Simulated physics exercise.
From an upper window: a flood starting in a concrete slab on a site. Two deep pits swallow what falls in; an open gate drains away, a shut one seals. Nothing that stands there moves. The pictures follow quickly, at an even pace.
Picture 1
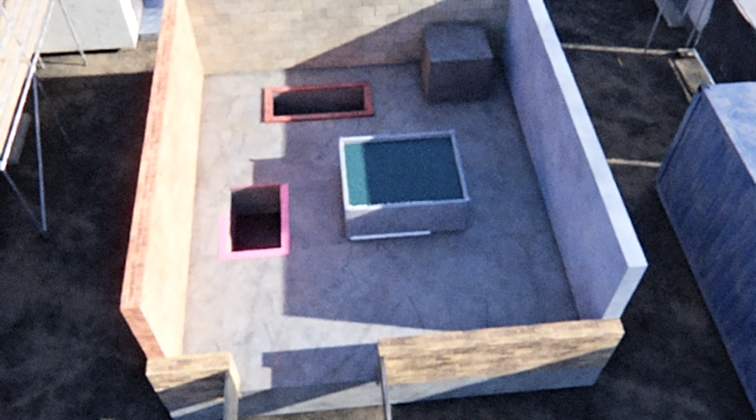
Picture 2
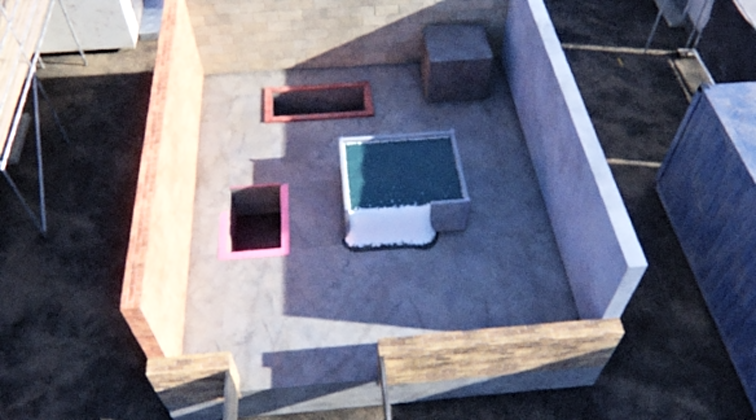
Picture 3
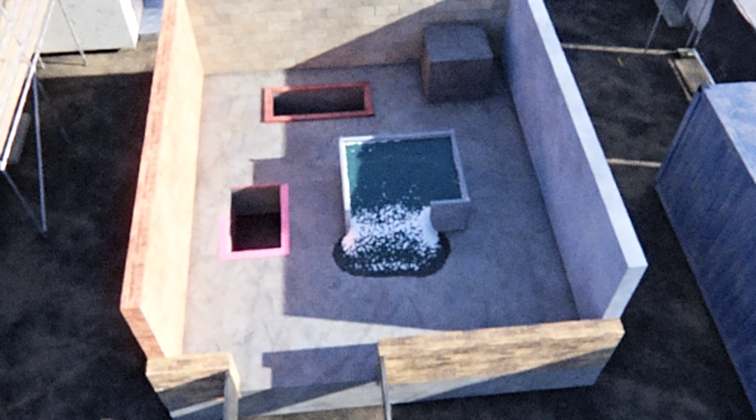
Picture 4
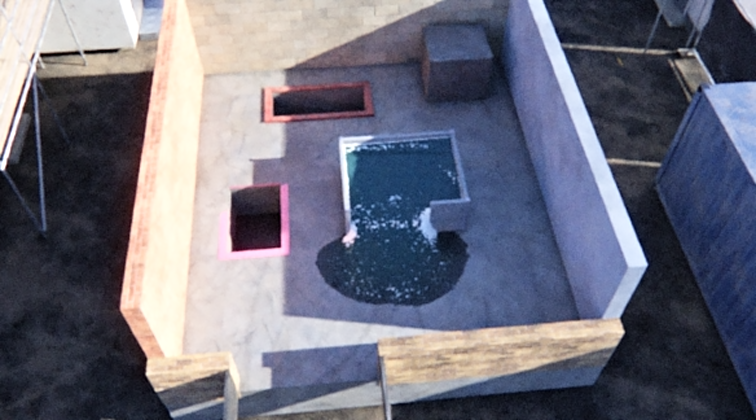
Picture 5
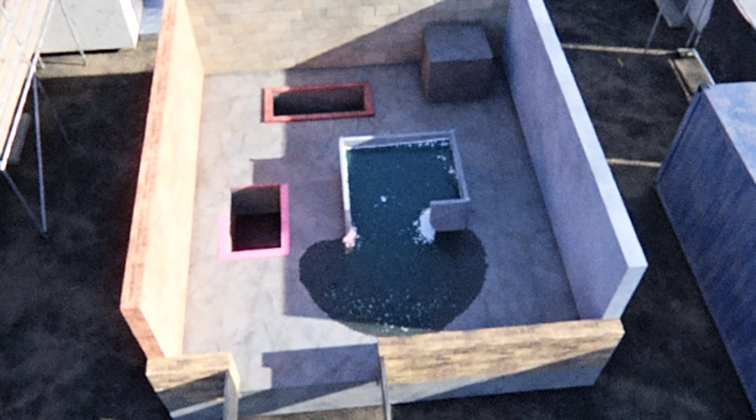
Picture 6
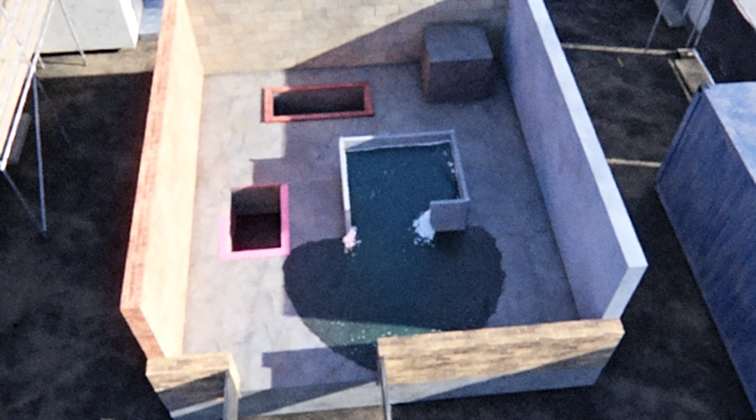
Dark water burst out of the front of a square tank in a walled concrete yard, foaming white at first, then spread across the floor in a widening pool beside a pink-edged pit.
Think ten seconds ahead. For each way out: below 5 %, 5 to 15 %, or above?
In the end: The gate takes more than 15 %; the red pit takes less than 5 %; the pink pit takes less than 5 %.
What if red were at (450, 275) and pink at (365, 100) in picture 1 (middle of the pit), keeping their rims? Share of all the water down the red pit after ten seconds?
Parts in a hundred: Red 40.
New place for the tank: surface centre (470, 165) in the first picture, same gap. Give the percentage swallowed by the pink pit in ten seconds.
In per cent: Pink 14.
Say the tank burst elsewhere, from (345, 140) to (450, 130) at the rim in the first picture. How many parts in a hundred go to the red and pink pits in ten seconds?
Roughly, in per cent: Red 30, pink 10.
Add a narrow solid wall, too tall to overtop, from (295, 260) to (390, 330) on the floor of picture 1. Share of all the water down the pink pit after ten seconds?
Per cent: Pink 14.
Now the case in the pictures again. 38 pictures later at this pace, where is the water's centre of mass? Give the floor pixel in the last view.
Around (431, 242).
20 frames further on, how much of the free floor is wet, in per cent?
Some 40 per cent.
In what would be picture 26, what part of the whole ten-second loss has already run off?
Some 55 per cent.
A moment on, water covers 25 % of the floor; the gate 4 %, the red pit 0 %, the pink pit 0 %.
Next, water covers 30 % of the floor; the gate 16 %, the red pit 0 %, the pink pit 0 %.
Then, water covers 40 % of the floor; the gate 28 %, the red pit 0 %, the pink pit 0 %.
Later, water covers 60 % of the floor; the gate 38 %, the red pit 0 %, the pink pit 1 %.
In the end, water covers 70 % of the floor; the gate 46 %, the red pit 0 %, the pink pit 3 %.
